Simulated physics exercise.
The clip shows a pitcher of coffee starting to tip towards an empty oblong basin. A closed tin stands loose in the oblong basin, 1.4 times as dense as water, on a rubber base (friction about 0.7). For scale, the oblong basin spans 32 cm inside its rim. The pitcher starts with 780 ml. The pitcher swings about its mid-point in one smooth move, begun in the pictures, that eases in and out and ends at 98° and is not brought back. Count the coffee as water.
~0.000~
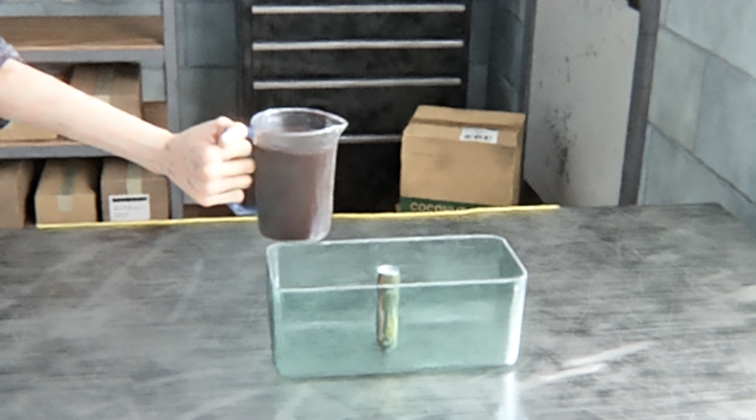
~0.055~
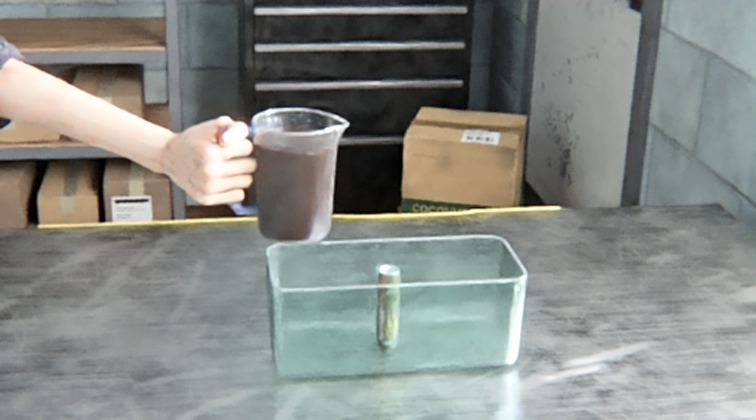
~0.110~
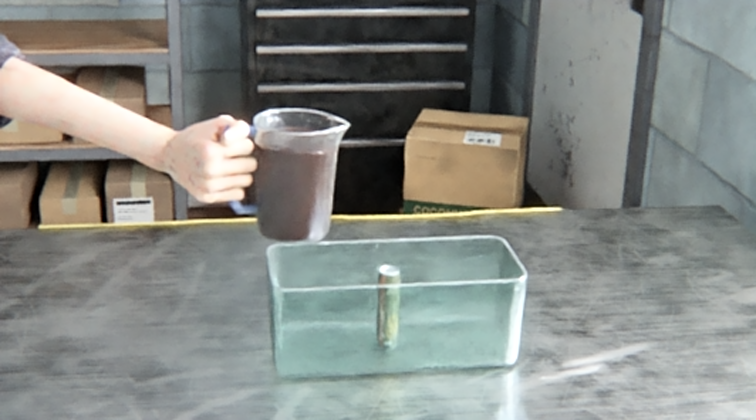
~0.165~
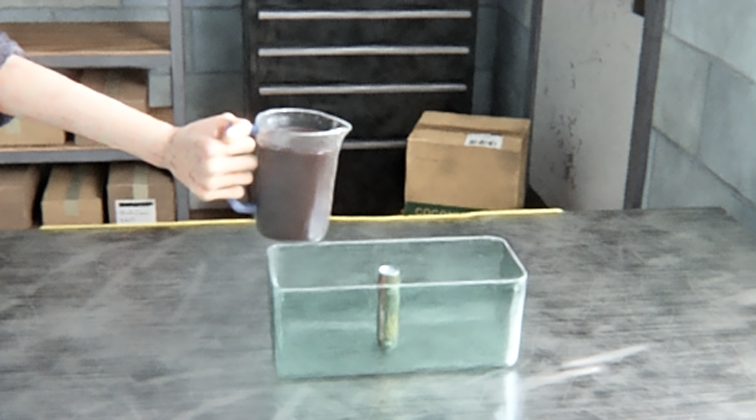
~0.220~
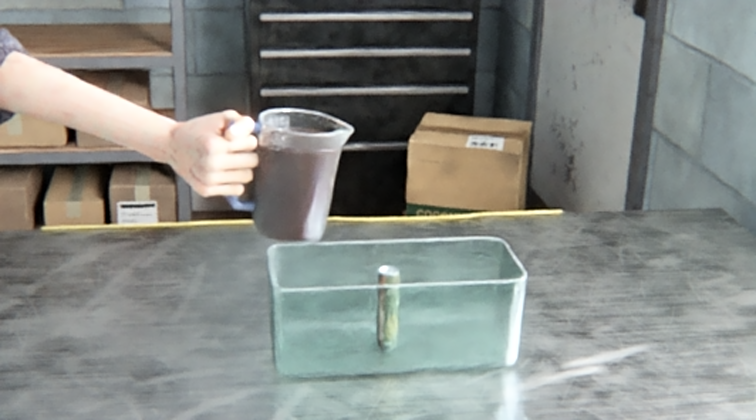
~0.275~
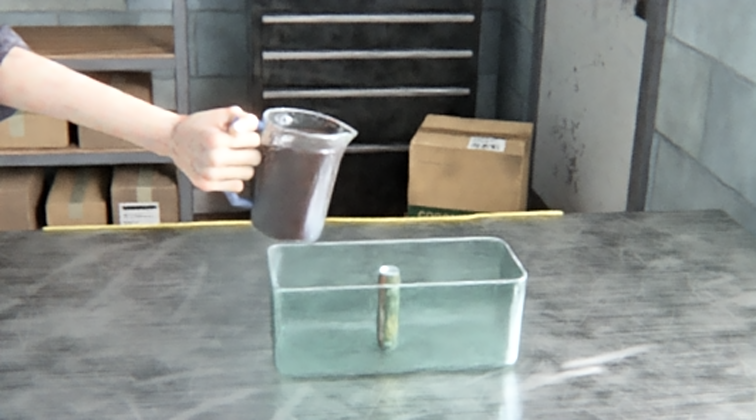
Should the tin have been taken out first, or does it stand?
It remains upright.
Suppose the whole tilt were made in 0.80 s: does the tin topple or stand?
The tin keeps standing.
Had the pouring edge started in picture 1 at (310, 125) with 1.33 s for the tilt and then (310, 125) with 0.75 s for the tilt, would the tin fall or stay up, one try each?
First it topples; then it falls.
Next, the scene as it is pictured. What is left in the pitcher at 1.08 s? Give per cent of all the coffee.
Some 48 per cent.
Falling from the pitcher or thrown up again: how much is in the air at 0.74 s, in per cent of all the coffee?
Near 10 in a hundred.
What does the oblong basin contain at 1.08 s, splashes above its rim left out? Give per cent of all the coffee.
Near 38 in a hundred.
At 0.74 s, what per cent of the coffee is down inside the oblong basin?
About 2 per cent.
Then, 0.74 s in, the tilt is 58° and 88 per cent is still to pour; the tin stands where it began.
Then, 1.08 s in, the tilt is 90° and 47 per cent is still to pour; the tin stands where it began.
Then, 1.44 s in, the tilt is 98° and 8 per cent is still to pour; the tin stands where it began.
Then, 1.83 s in, the tilt is 98° and 1 per cent is still to pour; the tin stands where it began.
Finally, the tin stands where it began.
